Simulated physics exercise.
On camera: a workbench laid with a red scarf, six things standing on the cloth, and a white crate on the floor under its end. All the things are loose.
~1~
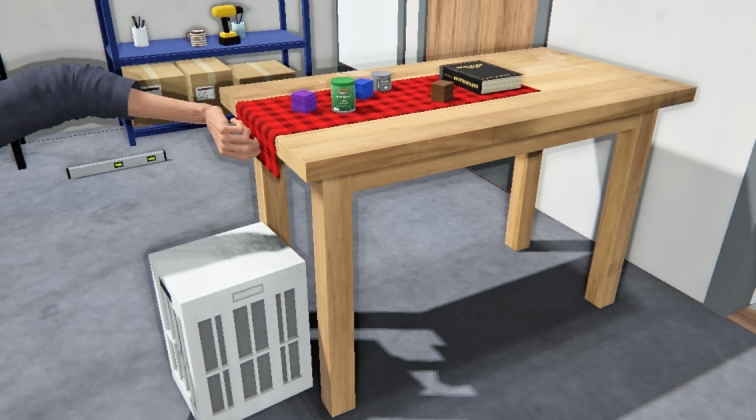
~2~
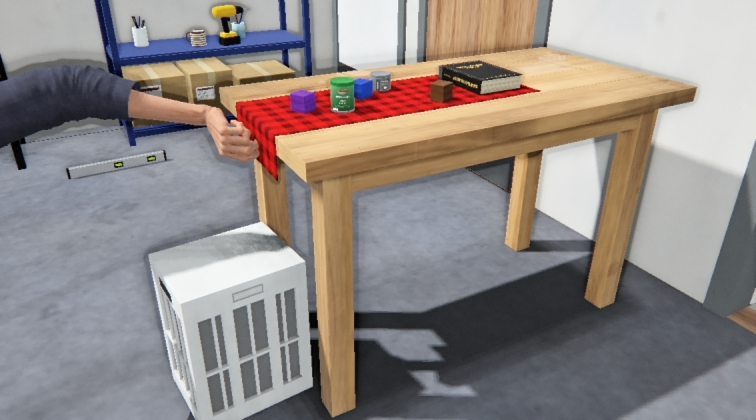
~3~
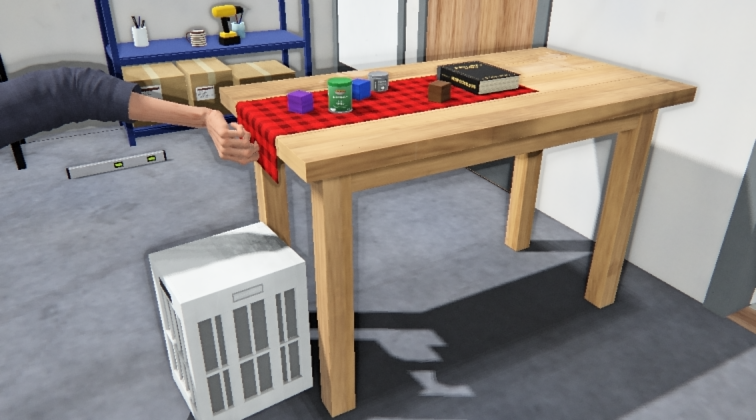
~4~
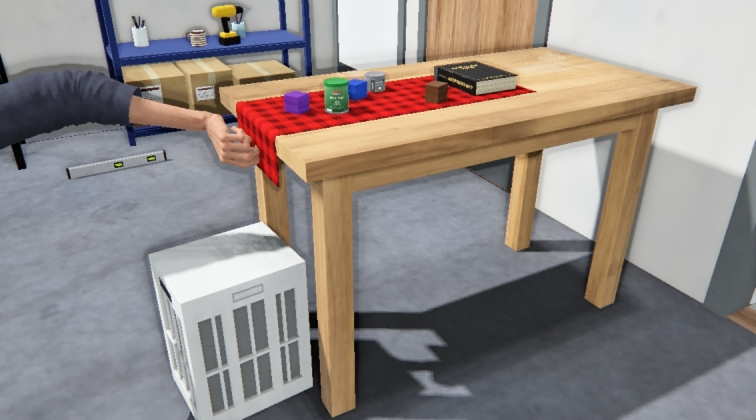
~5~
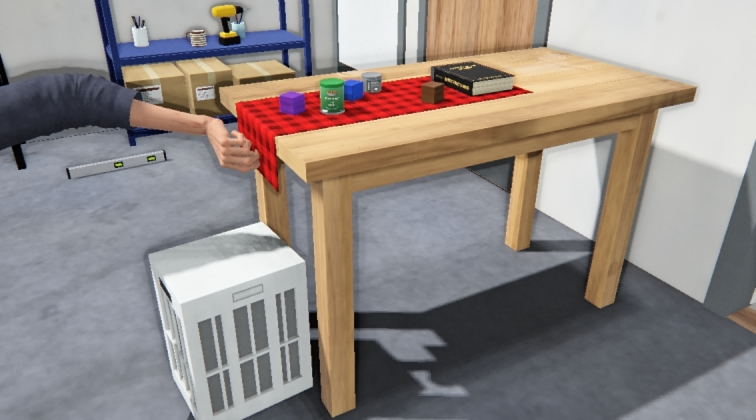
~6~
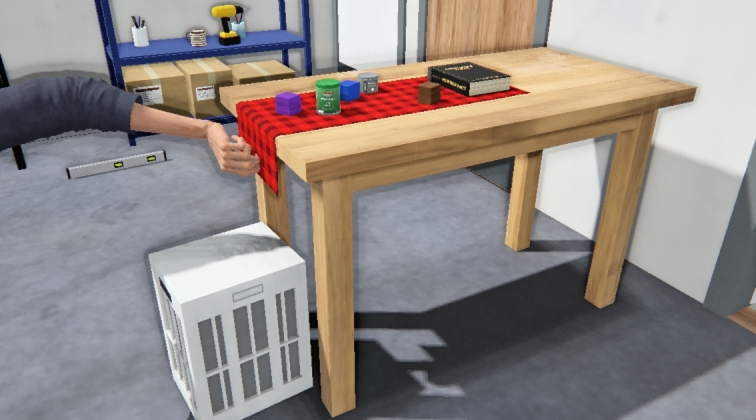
A red checked cloth slides slowly left along a wooden workbench as a hand at the left end draws its edge down a little over the side. The purple cube, green can, blue cube, grey pot, brown cube and black book ride along with it, still upright, above a white crate on the floor.
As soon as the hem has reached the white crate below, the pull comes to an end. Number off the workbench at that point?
Two.
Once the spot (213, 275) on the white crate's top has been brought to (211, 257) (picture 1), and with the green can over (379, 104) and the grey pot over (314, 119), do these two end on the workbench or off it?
The green can? Safe. The grey pot? Lost.
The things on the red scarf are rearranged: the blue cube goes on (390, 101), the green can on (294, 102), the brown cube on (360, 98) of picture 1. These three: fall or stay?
The blue cube stays put; the green can ends up off; the brown cube stays put.
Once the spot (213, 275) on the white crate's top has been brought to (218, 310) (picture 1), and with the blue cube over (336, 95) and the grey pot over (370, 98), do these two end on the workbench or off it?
Final state: The blue cube is no longer up, the grey pot is no longer up.
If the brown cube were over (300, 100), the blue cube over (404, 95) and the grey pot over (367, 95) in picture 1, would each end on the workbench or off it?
The brown cube topples down; the blue cube stays put; and the grey pot stays put.
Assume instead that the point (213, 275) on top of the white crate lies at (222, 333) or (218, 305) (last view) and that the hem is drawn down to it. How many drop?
4 and 3.
A little later, hem near (261, 213); purple cube gone.
Next, hem on the crate; purple cube and green can gone.
When it is over, hem on the crate; purple cube and green can gone. It carries off two.
